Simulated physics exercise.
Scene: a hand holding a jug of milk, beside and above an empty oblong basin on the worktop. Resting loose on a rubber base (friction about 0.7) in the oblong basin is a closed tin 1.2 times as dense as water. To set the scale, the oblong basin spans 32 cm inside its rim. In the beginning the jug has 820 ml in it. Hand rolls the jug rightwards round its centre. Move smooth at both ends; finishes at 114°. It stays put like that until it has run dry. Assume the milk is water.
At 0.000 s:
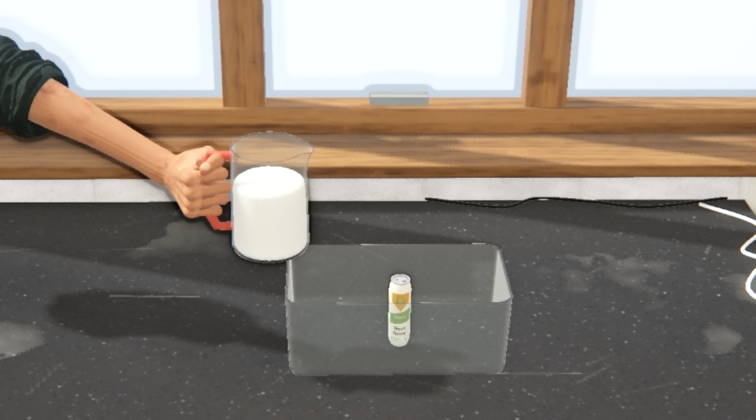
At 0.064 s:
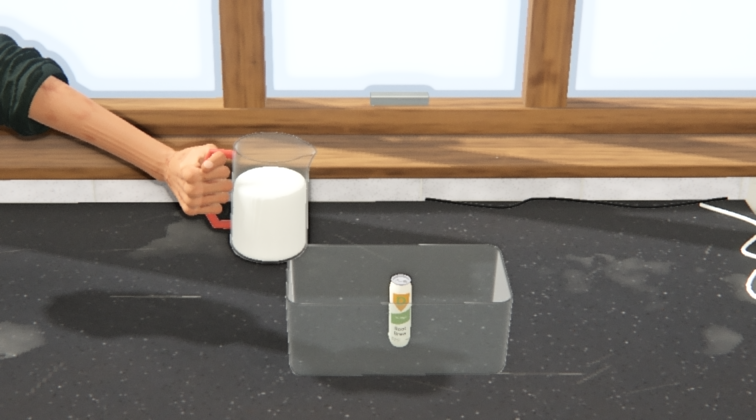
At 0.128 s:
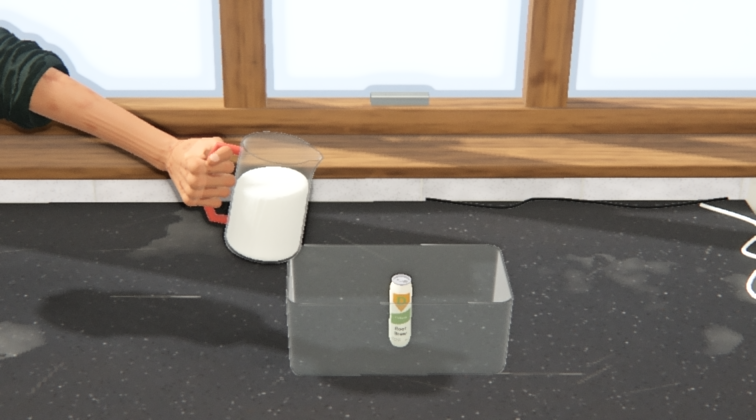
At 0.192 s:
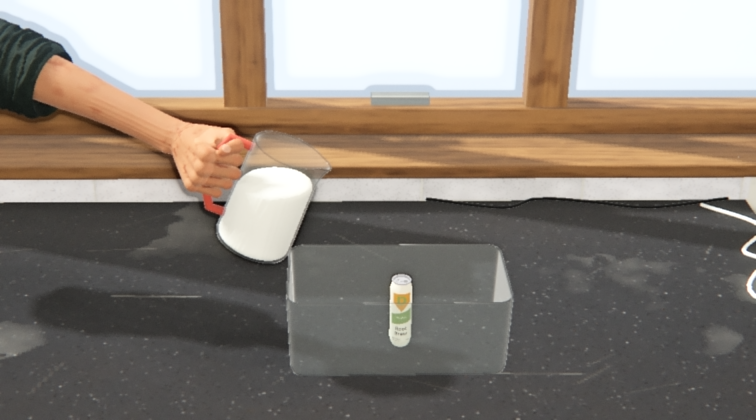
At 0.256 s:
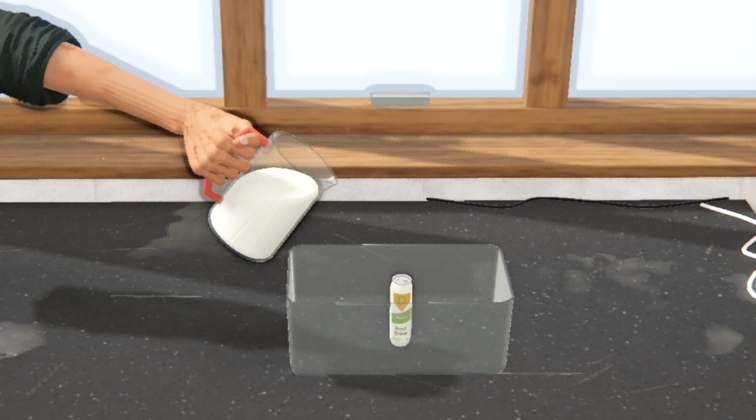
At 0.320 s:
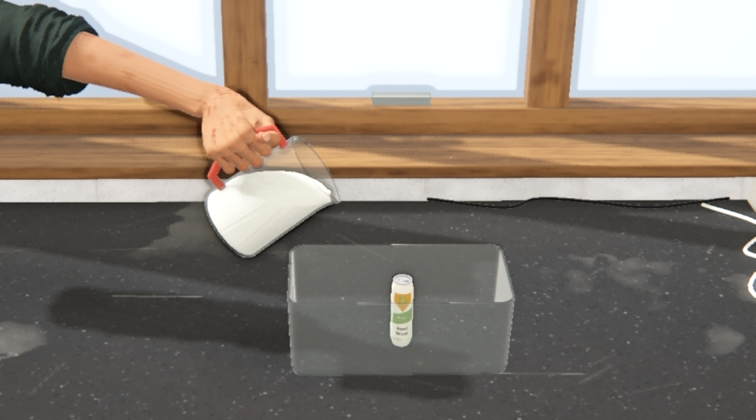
A hand gripping the red handle of a clear jug of milk starts with it upright, beside and above a clear oblong basin on a dark worktop. The hand rolls the jug rightwards, slightly at first, then steeply, and the milk shifts towards the lip while the small can inside the basin stays still.
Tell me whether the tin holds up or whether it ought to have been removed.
It will make it through.
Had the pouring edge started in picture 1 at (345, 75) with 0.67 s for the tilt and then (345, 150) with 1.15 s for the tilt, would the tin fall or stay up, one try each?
Run one: It does not tip. Run two: It tumbles.
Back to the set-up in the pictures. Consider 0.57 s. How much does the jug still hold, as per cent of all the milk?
Around 64 in a hundred.
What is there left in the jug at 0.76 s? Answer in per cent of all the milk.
About 18 percent.
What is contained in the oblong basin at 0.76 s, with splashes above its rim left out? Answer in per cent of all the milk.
Roughly 72 per cent.
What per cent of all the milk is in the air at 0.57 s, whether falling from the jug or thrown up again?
Around 20 in a hundred.
By 0.57 s the tilt is 108° and 64 per cent is still to pour; the tin stands where it began.
By 0.76 s the tilt is 114° and 17 per cent is still to pour; the tin stands where it began.
By 0.96 s the tilt is 114° and 2 per cent is still to pour; the tin stands 1 cm from where it began.
By 1.17 s the tilt is 114° and 0 per cent is still to pour; the tin stands 1 cm from where it began.
At rest the tin stands 1 cm from where it began.
